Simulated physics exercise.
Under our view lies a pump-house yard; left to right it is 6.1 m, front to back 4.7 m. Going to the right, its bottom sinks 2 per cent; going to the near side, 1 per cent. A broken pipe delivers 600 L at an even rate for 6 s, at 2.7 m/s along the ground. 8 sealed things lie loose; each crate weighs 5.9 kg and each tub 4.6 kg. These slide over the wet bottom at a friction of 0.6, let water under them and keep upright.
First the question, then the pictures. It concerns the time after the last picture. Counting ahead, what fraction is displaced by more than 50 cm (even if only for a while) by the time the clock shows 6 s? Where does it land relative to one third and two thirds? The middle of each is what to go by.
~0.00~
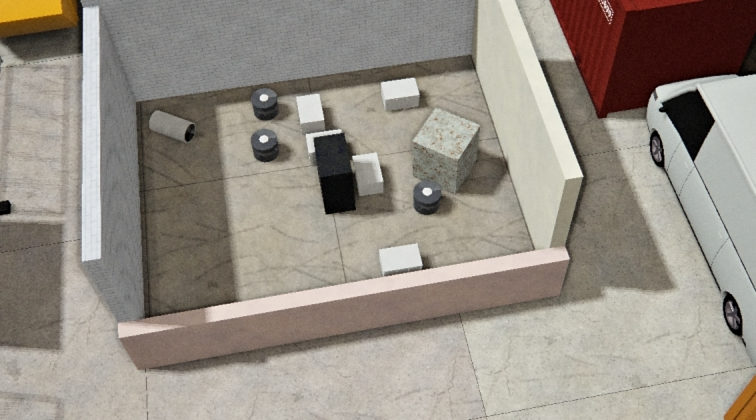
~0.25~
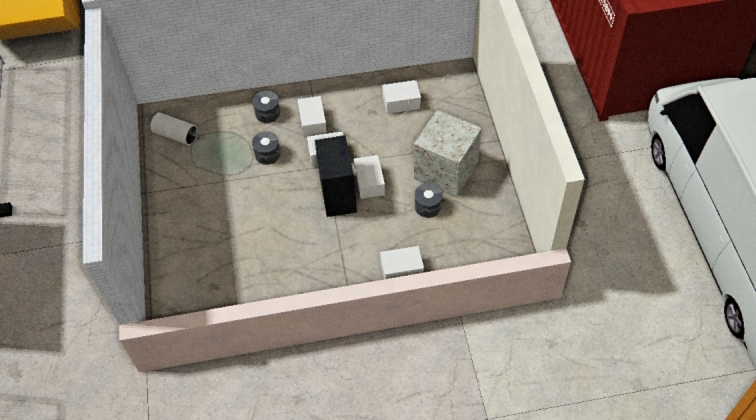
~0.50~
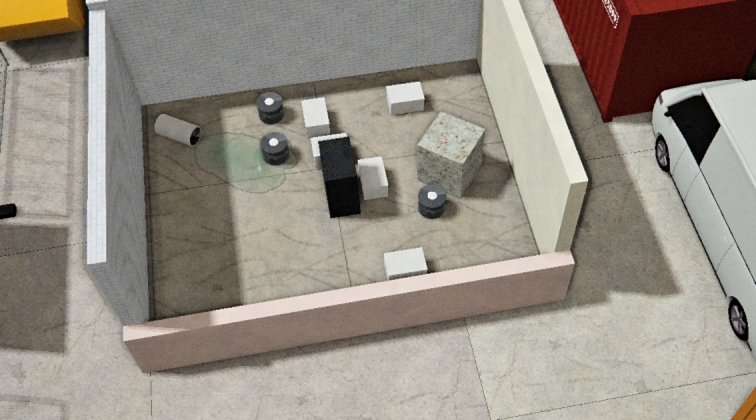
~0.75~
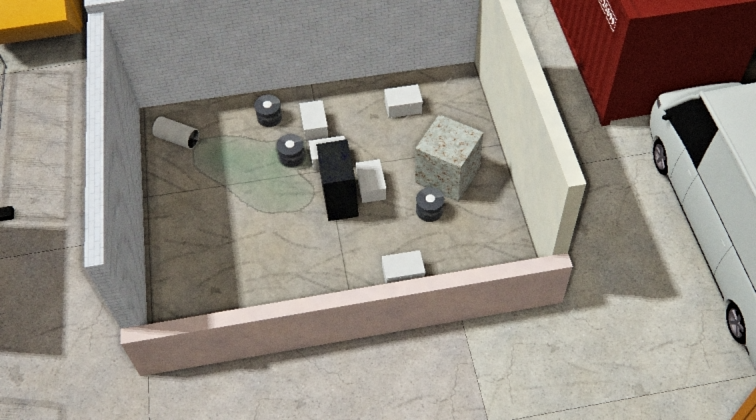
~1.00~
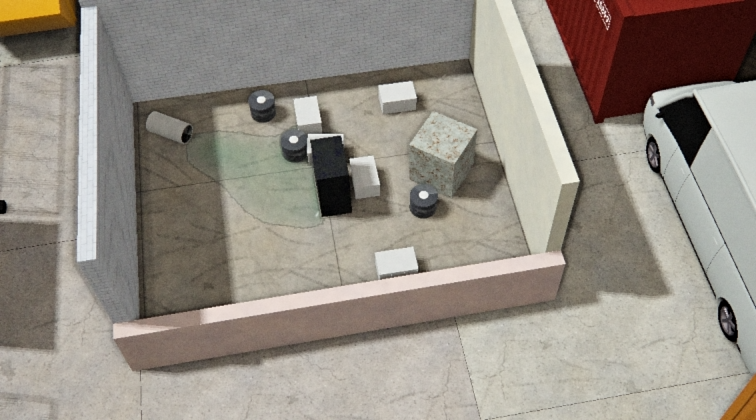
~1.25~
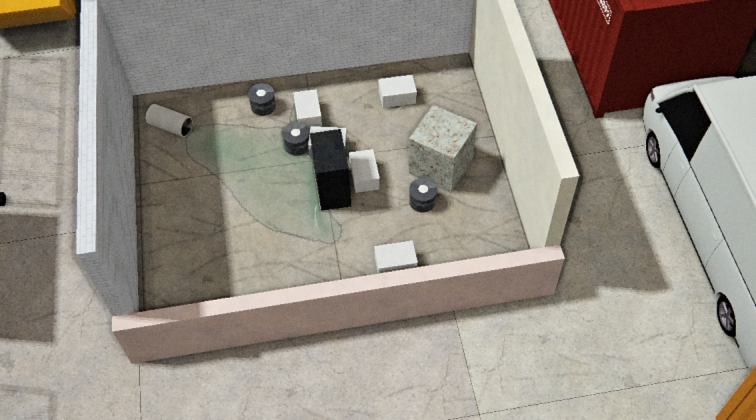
Middle third.
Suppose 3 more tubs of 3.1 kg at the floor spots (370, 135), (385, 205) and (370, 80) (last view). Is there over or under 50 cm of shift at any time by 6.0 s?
In the order given, further, not as far and not as far.
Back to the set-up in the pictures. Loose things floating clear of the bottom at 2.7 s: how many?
I count 0.
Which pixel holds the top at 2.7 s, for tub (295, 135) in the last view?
Close to pixel (346, 120).
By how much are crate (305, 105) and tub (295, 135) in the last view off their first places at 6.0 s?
Respectively, 0 cm and 150 cm.
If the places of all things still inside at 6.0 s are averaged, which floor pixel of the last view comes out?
I'd say about (373, 148) in the last view.
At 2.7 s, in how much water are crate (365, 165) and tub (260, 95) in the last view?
Depths: Near 2 cm, then near 0 cm.
After 1.8 s 1 of 8 are over 50 cm from their spots; 1 afloat.
After 2.7 s 2 of 8 are over 50 cm from their spots; 0 afloat.
After 4.2 s 2 of 8 are over 50 cm from their spots; 0 afloat.
After 6.0 s 3 of 8 are over 50 cm from their spots, and 3 have been at some point; 0 afloat.
